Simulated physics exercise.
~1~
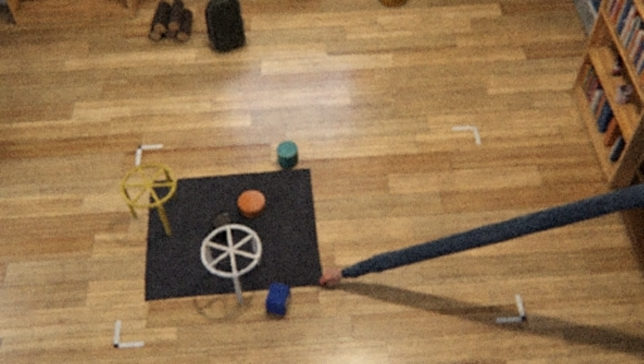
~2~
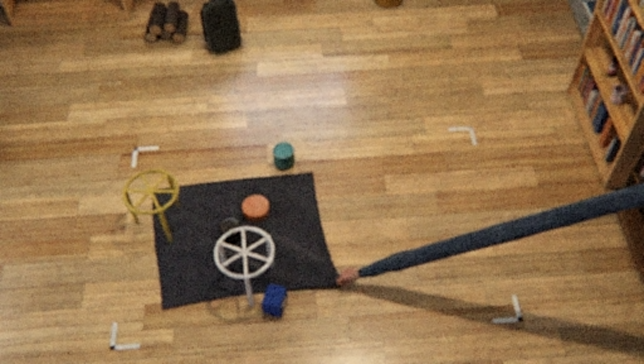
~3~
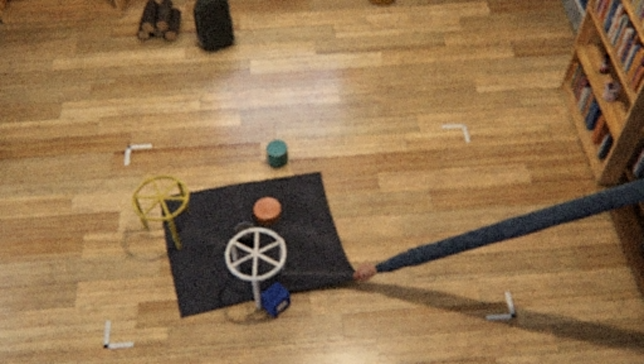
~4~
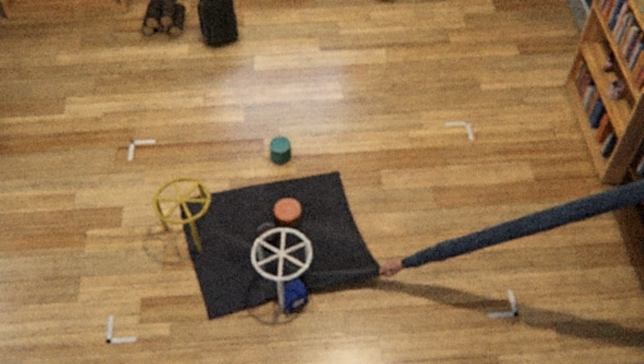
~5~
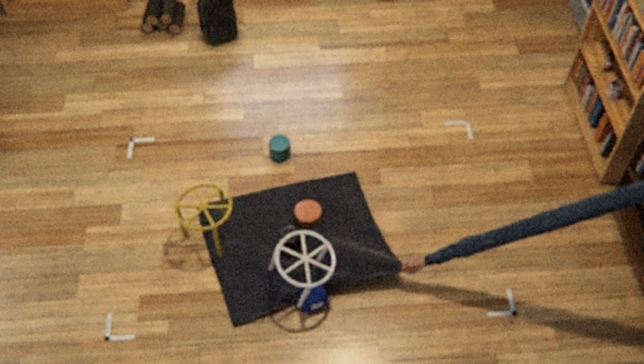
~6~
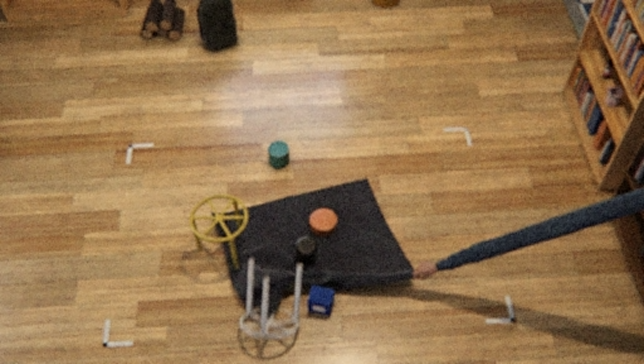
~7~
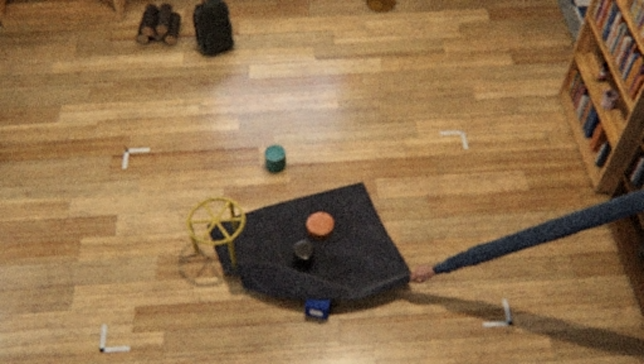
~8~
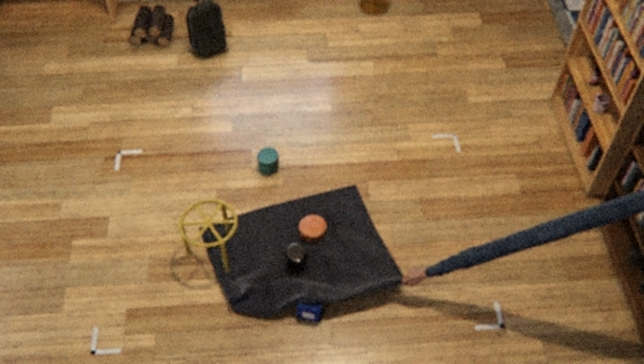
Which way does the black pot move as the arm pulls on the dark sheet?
The black pot moves to the right, carried along with the sheet.
